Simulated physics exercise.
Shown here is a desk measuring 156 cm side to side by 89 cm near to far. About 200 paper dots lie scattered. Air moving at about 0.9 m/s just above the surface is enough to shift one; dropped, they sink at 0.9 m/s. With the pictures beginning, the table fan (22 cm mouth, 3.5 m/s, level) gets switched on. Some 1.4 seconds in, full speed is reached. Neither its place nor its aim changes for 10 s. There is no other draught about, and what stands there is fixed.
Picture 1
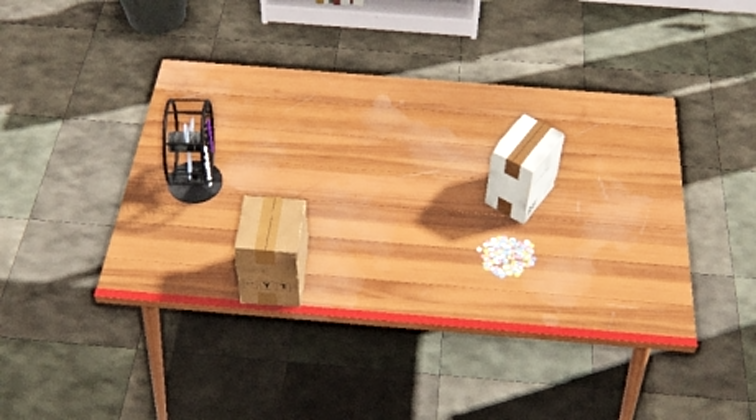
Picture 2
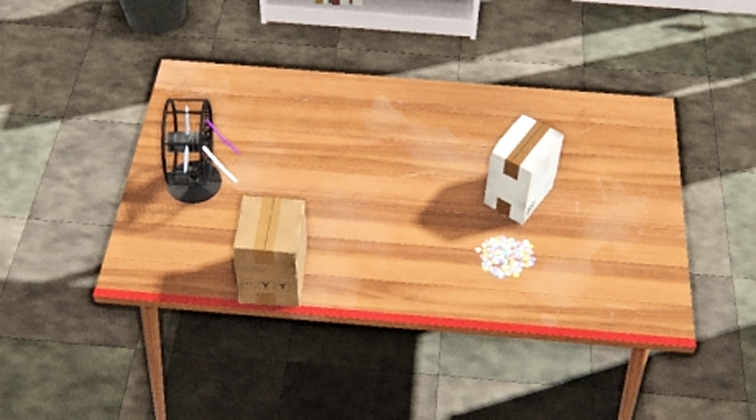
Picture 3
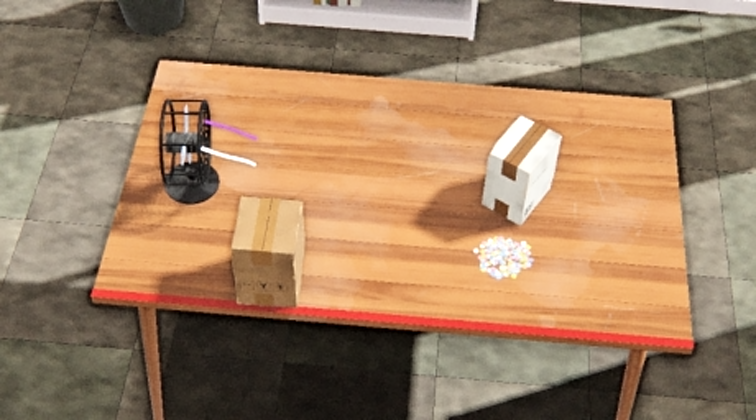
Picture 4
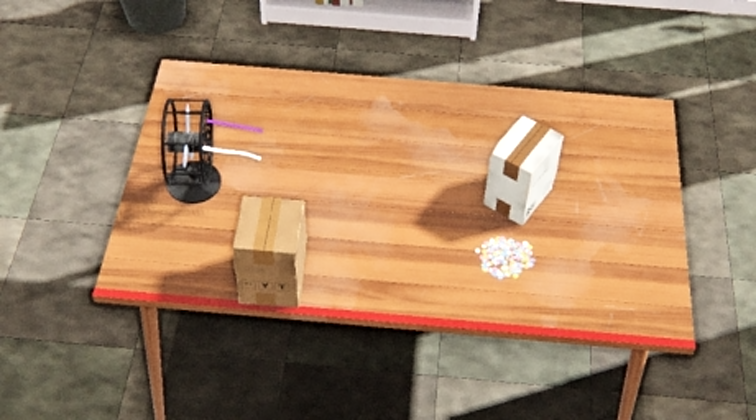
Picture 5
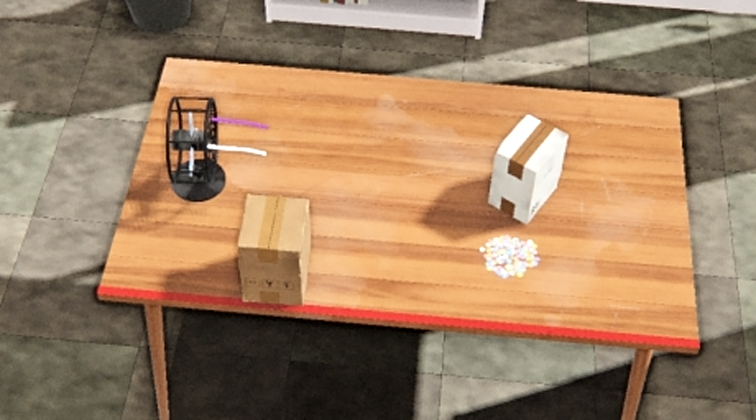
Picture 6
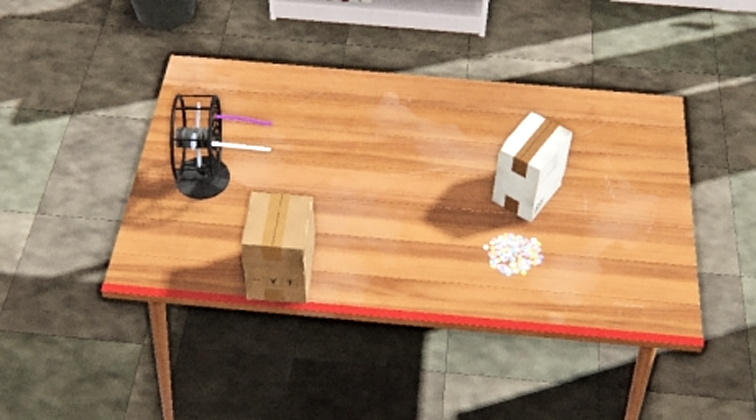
Wooden desk with two boxes and scattered paper dots lying still as a black fan starts, its ribbons lifting and streaming right.
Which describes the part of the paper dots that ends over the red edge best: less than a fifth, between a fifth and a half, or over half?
The part beyond that edge is going to exceed half.
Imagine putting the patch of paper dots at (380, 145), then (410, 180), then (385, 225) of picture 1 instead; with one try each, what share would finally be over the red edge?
Results, one try each: 0 %, 20 %, 60 %.
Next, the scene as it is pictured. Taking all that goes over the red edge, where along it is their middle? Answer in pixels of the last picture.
Median crossing, approx. (559, 333).
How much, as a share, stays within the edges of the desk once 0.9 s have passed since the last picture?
Roughly 5 per cent.
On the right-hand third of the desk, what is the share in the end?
0 %.
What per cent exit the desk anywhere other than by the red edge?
Estimate: Near 10 %.
Then, 0.9 s after the last picture, 90 % are over the red edge; 56 % have settled or left.
Then, 2.1 s after the last picture, 92 % are over the red edge; 100 % have settled or left.
Then, 4.4 s after the last picture, 92 % are over the red edge; 100 % have settled or left.
Then, 8.9 s after the last picture, at the end, 92 % are over the red edge.
